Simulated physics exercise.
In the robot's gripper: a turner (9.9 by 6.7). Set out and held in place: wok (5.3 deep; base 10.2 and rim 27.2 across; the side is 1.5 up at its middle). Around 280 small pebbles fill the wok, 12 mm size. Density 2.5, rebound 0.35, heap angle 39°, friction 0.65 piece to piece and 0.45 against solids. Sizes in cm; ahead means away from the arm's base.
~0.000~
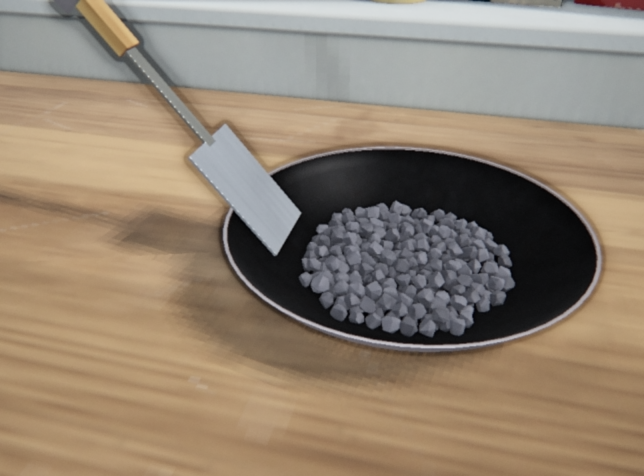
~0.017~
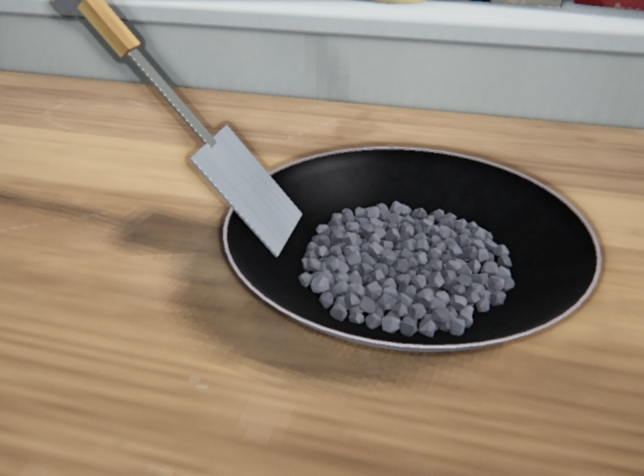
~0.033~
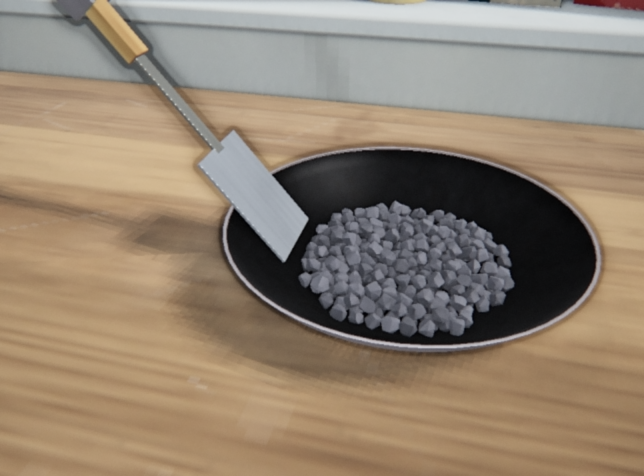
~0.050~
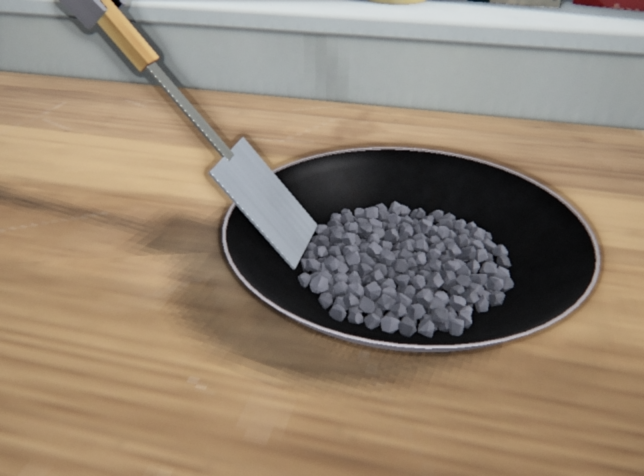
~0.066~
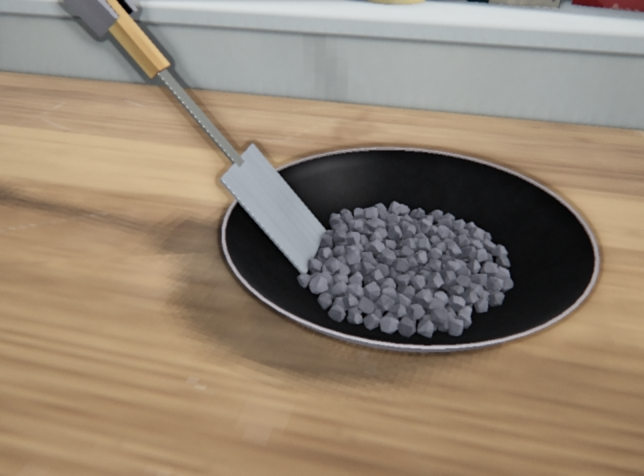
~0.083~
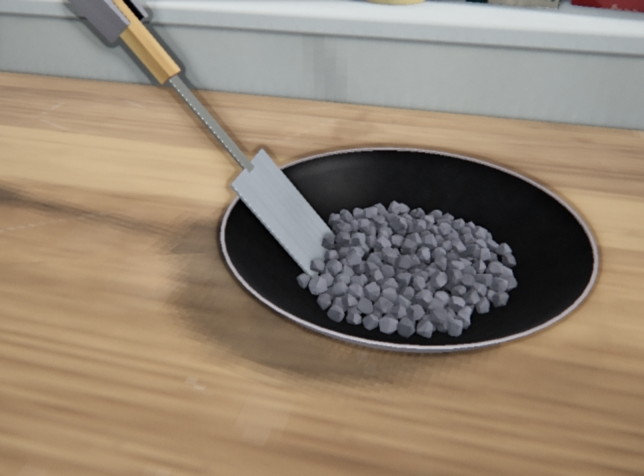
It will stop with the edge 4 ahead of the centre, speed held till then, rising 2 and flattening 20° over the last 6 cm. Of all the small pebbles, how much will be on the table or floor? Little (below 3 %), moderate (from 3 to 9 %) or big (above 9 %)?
Share on the table or floor: Little (below 3 %).
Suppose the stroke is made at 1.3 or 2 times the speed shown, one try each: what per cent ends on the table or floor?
About 0 and 5 per cent.
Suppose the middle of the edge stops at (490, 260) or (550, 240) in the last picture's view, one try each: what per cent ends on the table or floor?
About 0 and 35 per cent.
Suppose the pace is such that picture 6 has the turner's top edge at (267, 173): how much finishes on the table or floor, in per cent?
Some 0 per cent.
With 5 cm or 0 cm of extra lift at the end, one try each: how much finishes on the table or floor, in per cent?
Some 0 and 0 per cent.
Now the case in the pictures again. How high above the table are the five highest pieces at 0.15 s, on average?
Some 4 cm.
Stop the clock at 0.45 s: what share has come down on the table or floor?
Some 0 per cent.
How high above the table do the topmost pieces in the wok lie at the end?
Roughly 6.5 cm.
After 0.15 s, sloping 50°, highest piece 4 above the table; 281 in the wok.
After 0.22 s, sloping 40°, highest piece 6 above the table; 281 in the wok.
After 0.45 s, sloping 30°, highest piece 6 above the table; 279 in the wok, 2 on the table or floor.
After 1.50 s, sloping 30°, highest piece 6 above the table; 279 in the wok, 2 on the table or floor.
At rest, 279 in the wok, 2 on the table or floor. That is 1 % on the table or floor.
